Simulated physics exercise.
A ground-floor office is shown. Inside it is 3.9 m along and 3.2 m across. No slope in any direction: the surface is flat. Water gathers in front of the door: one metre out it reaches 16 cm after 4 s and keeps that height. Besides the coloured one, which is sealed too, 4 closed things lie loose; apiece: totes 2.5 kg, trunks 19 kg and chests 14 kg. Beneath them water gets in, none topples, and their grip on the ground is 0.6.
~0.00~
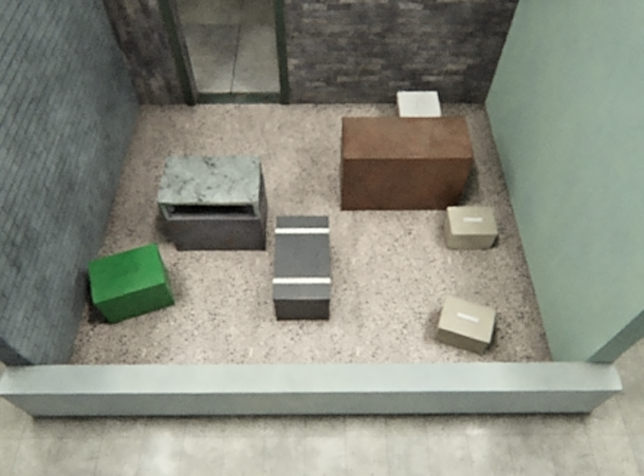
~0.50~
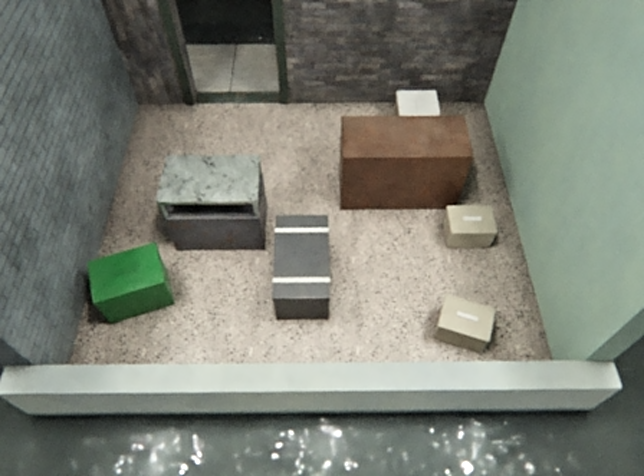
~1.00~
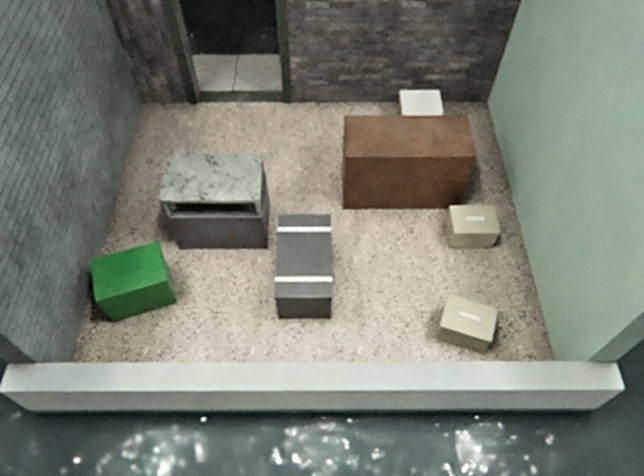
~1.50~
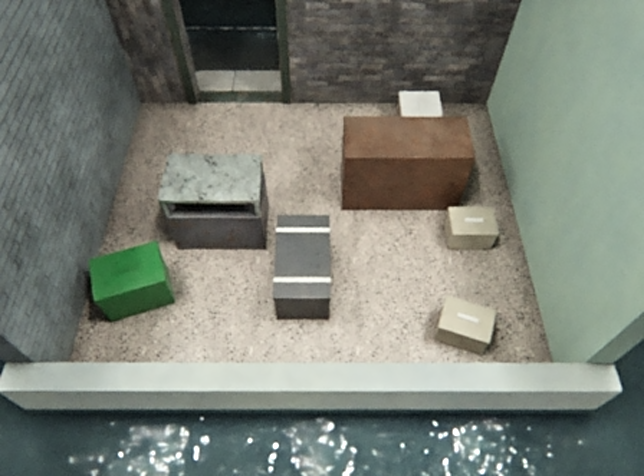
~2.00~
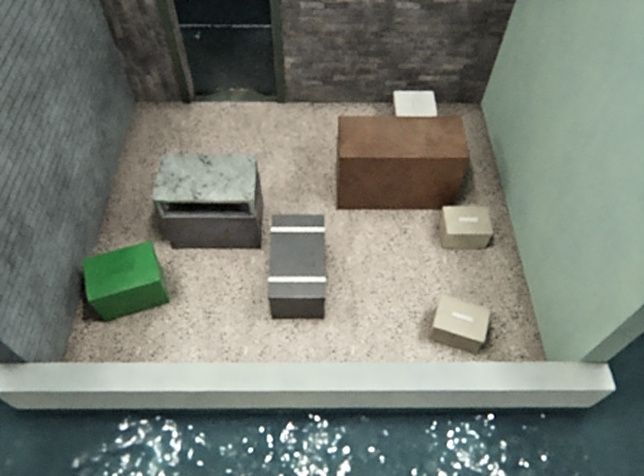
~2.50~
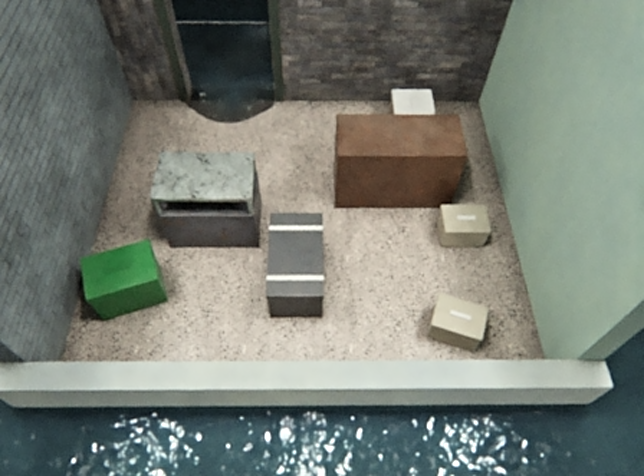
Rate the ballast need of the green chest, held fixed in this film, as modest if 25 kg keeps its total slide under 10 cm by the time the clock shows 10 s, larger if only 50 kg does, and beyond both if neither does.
Ballast need: Modest.
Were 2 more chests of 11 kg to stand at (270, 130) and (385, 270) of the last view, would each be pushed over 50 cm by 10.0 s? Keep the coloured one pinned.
In order: Above the mark, within the mark.
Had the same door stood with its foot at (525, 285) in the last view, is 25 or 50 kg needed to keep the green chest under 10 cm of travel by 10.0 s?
The big mass is needed.
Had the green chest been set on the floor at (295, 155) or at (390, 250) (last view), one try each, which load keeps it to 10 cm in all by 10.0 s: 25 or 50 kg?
The light mass does it, then the light mass does it.
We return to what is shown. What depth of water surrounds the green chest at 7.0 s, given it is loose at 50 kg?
Close to 4 cm deep.
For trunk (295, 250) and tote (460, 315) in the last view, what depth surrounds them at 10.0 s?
About 5 and 6 cm.
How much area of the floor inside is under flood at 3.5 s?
Around 1.5 m2 of it.
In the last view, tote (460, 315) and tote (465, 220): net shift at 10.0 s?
Shifts: 10 cm / 30 cm.
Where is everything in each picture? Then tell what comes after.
The green chest at (126, 272) rests on the ground; water covers 0.0 m2; 0 of 5 have shifted, in the first frame.
The green chest at (125, 271) rests on the ground; 0.0 m2 under water; 0 of 5 have shifted, in the second frame.
The green chest at (128, 270) rests on the ground; water covers 0.0 m2; 0 of 5 have shifted, in the third frame.
The green chest at (126, 270), on the bottom; water covers 0.0 m2; 0 of 5 have shifted, in the fourth frame.
The green chest at (121, 269) rests on the ground; 0.0 m2 under water; 0 of 5 have shifted, in the fifth frame.
The green chest at (119, 268), on the bottom; water covers 0.2 m2; 0 of 5 have shifted, in the sixth frame.
After 3.5 s the green chest would be 0 cm from its start with 25 kg and 0 cm from its start with 50 kg; 0 cm of water round it then.
After 4.5 s the green chest would be 0 cm from its start with 25 kg and 0 cm from its start with 50 kg; 0 cm of water round it then.
After 7.0 s the green chest would be 0 cm from its start with 25 kg and 0 cm from its start with 50 kg; 4 cm of water round it then.
After 10.0 s the green chest would be 0 cm from its start with 25 kg and 0 cm from its start with 50 kg; 6 cm of water round it then.
